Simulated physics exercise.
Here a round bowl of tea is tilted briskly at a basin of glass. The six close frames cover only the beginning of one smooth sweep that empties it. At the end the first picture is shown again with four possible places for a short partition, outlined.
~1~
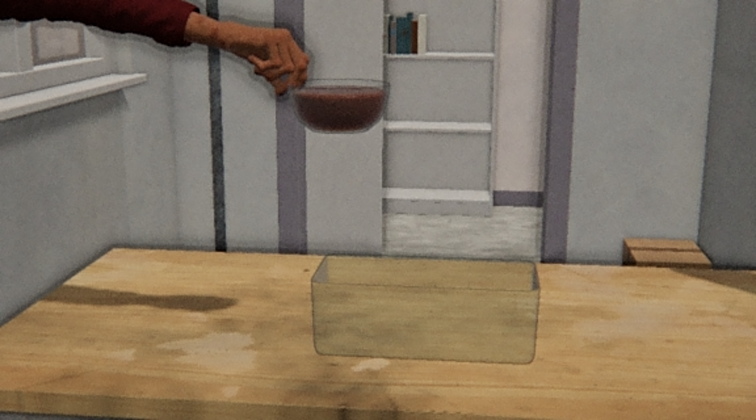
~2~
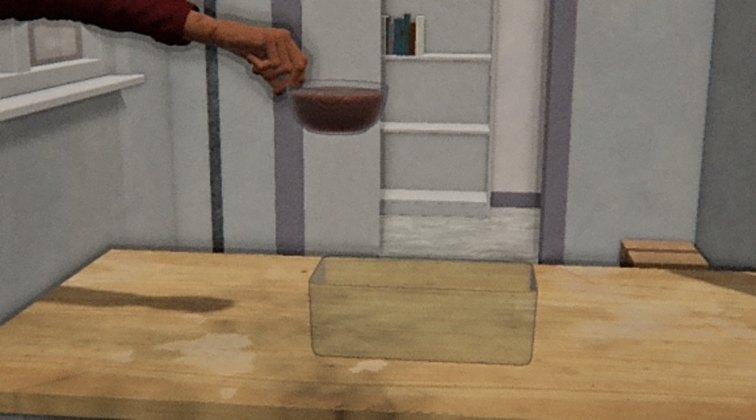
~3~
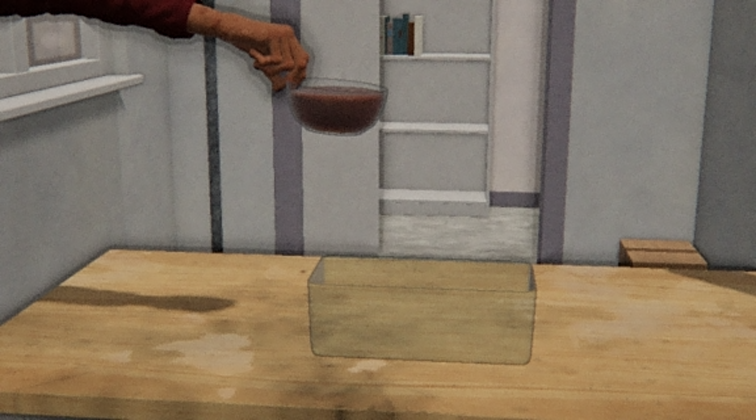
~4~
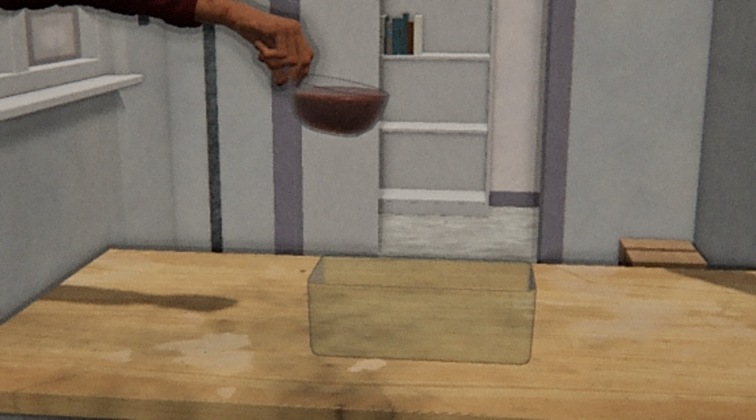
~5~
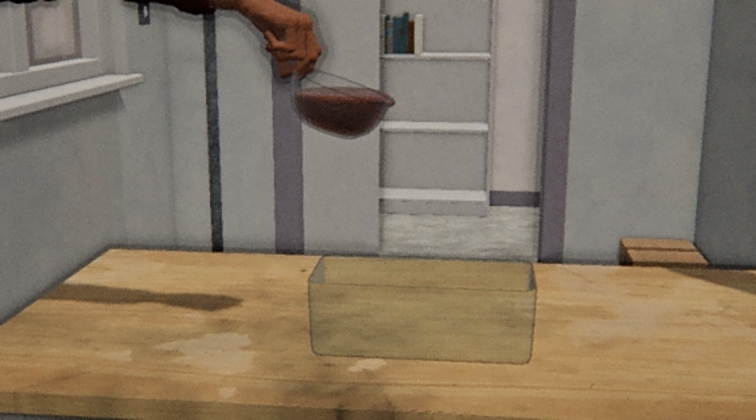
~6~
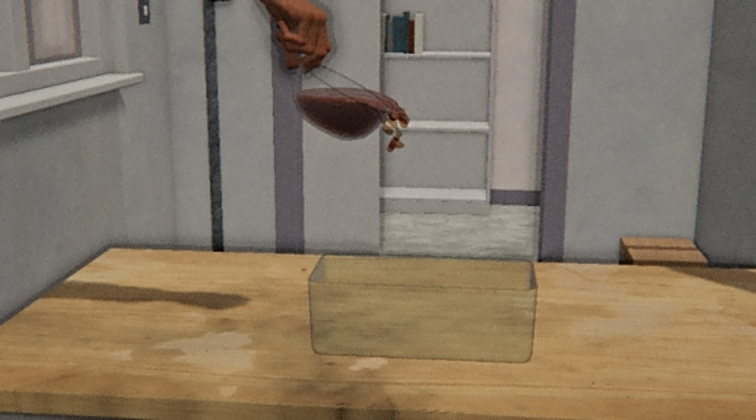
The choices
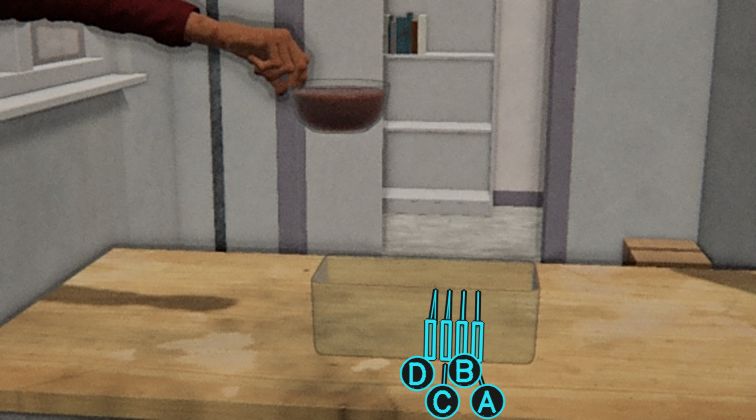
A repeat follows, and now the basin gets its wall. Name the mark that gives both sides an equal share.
Use slot C.
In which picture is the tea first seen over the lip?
Picture 5.
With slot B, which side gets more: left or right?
The left one.
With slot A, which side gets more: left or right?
More ends on the left.
In cyan, A at (476, 366); B at (460, 365); C at (445, 364); D at (429, 364).
For slot A, about 94 % ends left of the wall and 4 % right of it; 3 % is lost outside.
For slot B, about 76 % ends left of the wall and 21 % right of it; 3 % is lost outside.
For slot C, about 47 % ends left of the wall and 50 % right of it.
For slot D, about 28 % ends left of the wall and 70 % right of it.
